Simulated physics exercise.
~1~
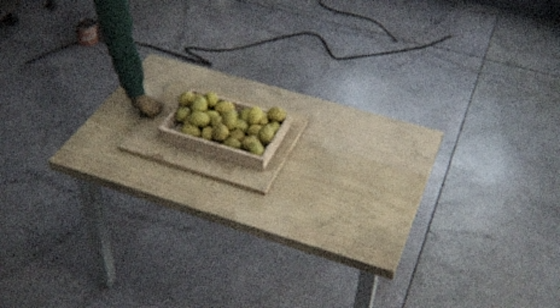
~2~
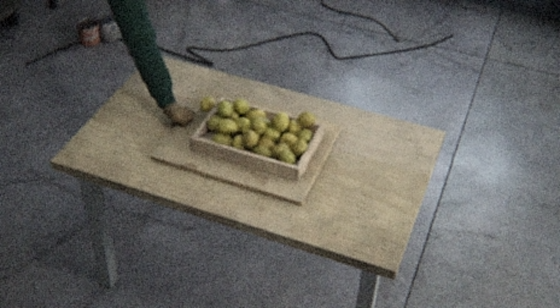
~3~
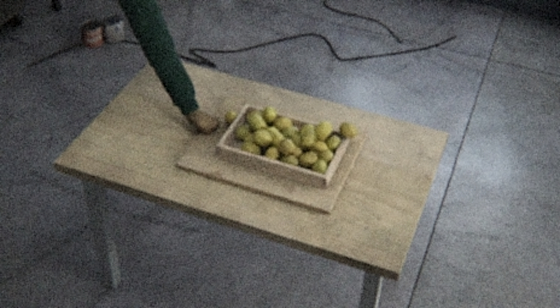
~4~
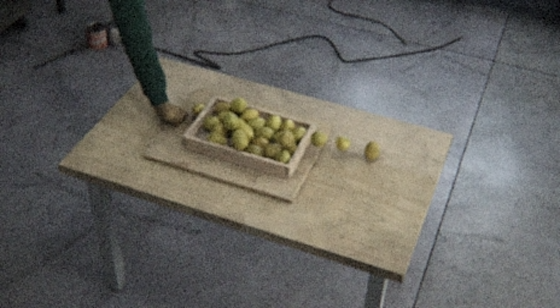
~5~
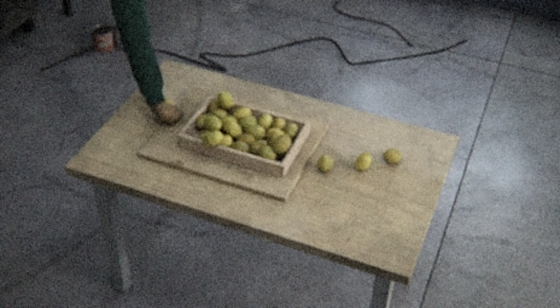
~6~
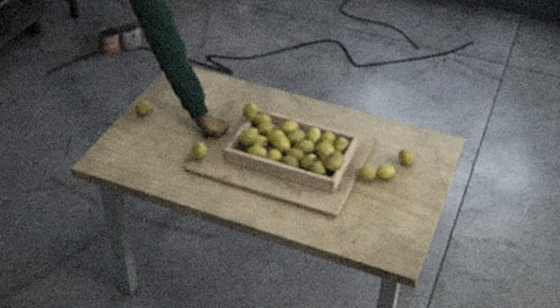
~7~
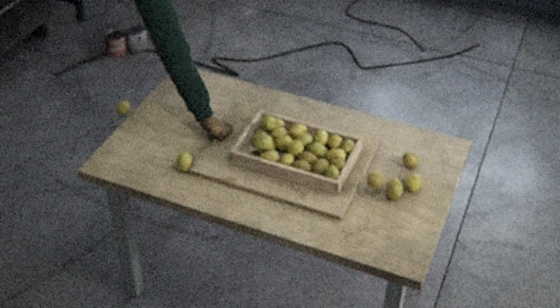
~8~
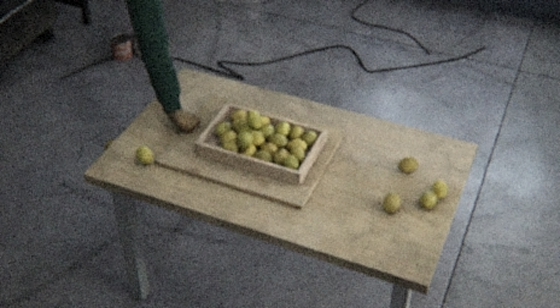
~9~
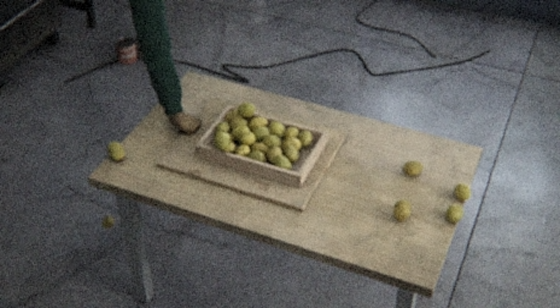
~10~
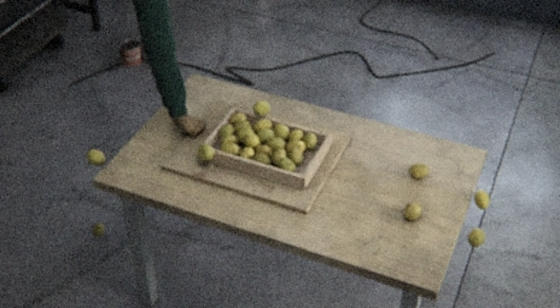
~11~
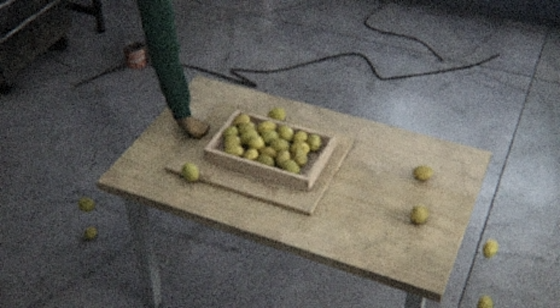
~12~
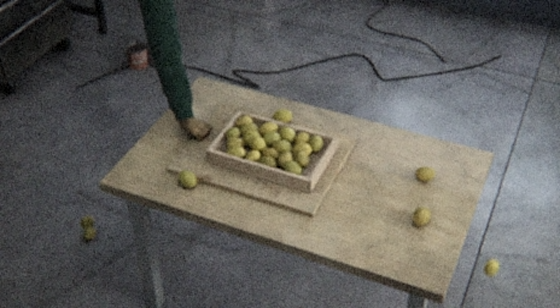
Green-sleeved arm sliding a board and wooden tote of lemons right and left, spilling several across the table and onto the floor.
